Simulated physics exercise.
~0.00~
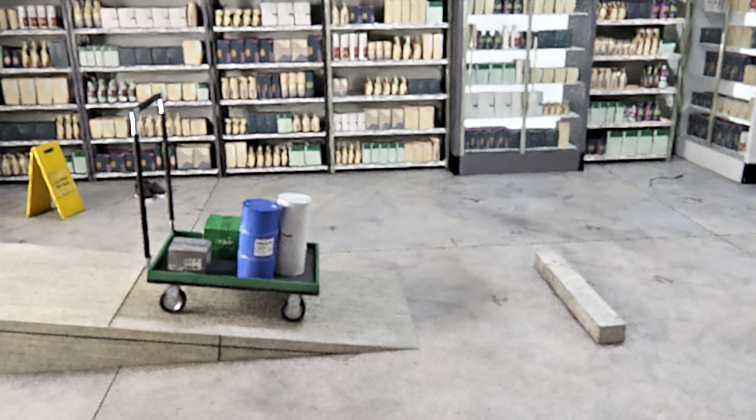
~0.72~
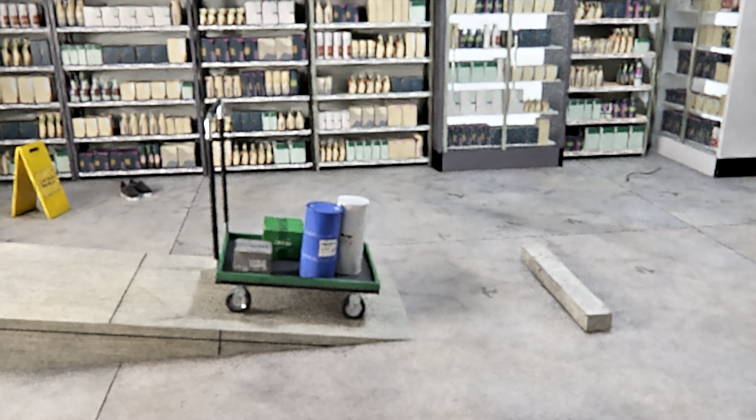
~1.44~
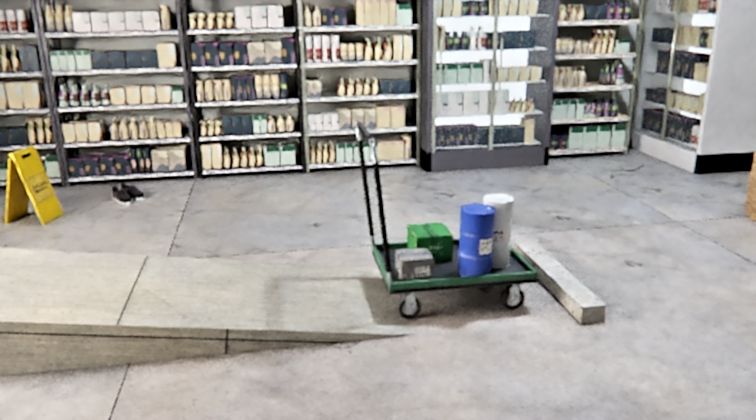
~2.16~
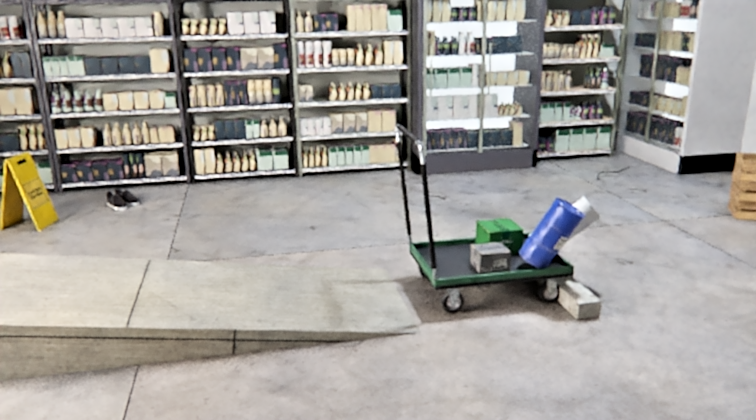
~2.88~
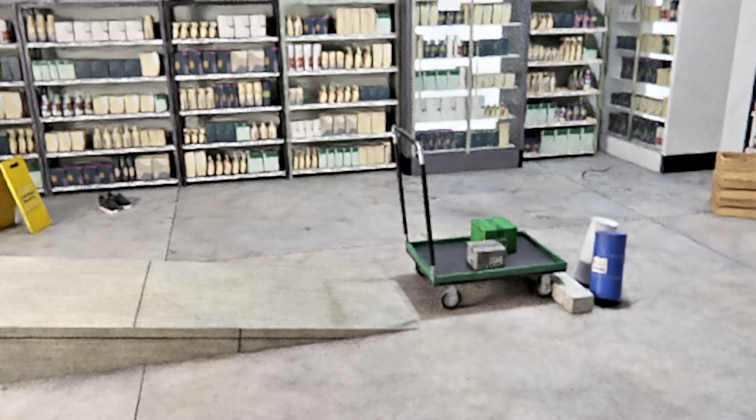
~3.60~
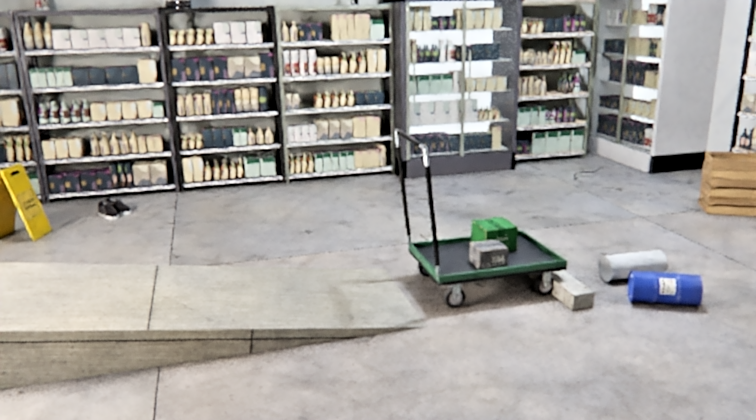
In a shop, a trolley rolls right into a kerb and two canisters topple off.
